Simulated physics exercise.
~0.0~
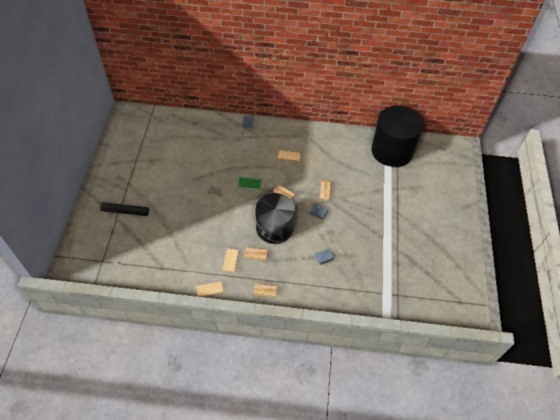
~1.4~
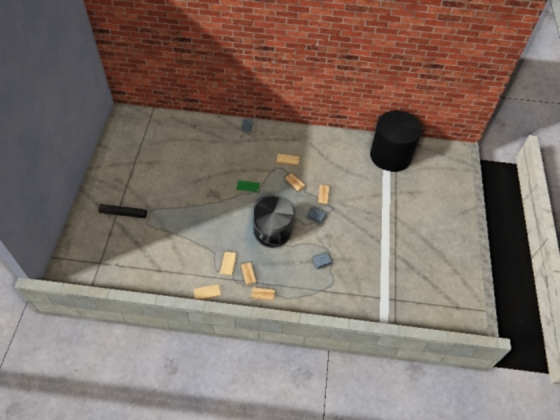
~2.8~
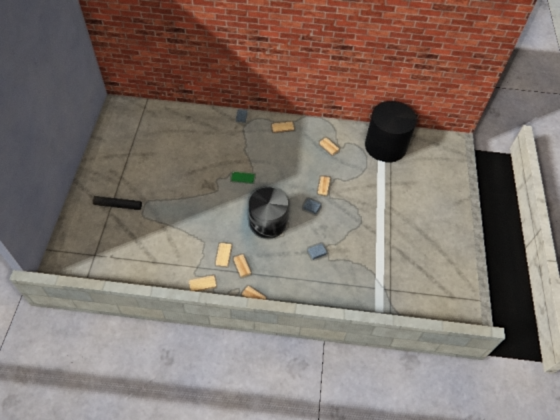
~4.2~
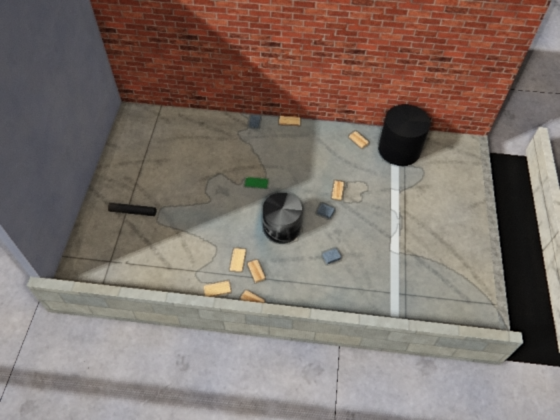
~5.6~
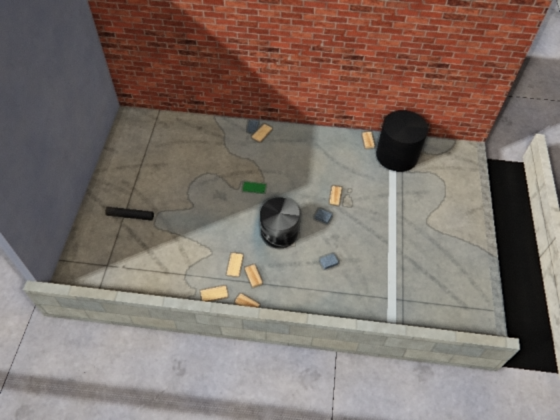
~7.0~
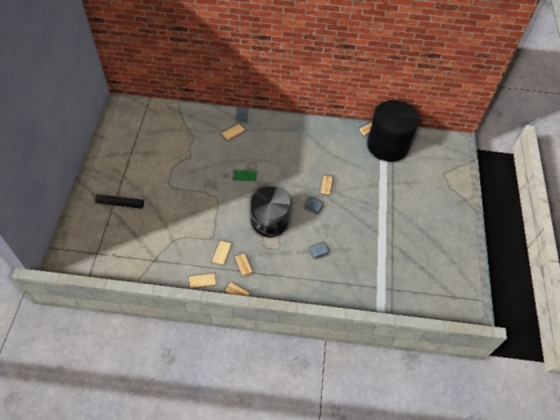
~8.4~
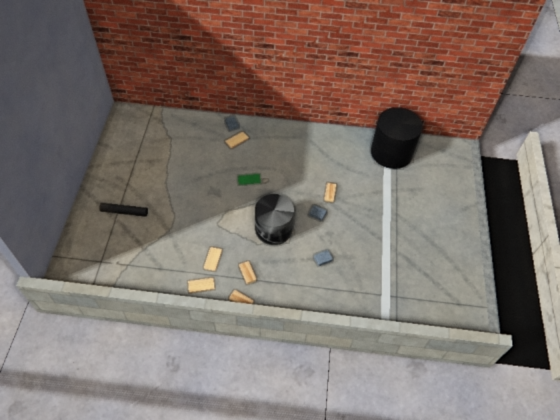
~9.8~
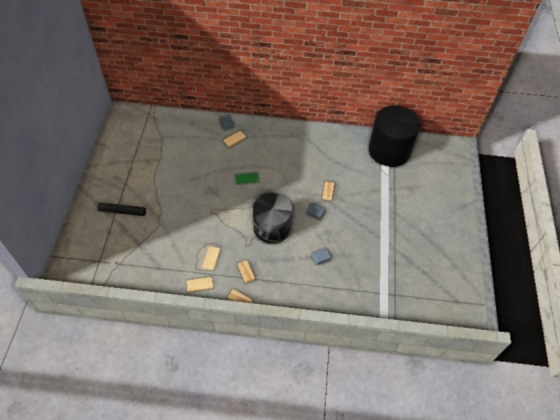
Walled concrete bay with water spreading across the floor, shifting several wooden blocks while the green board stays short of the white stripe.
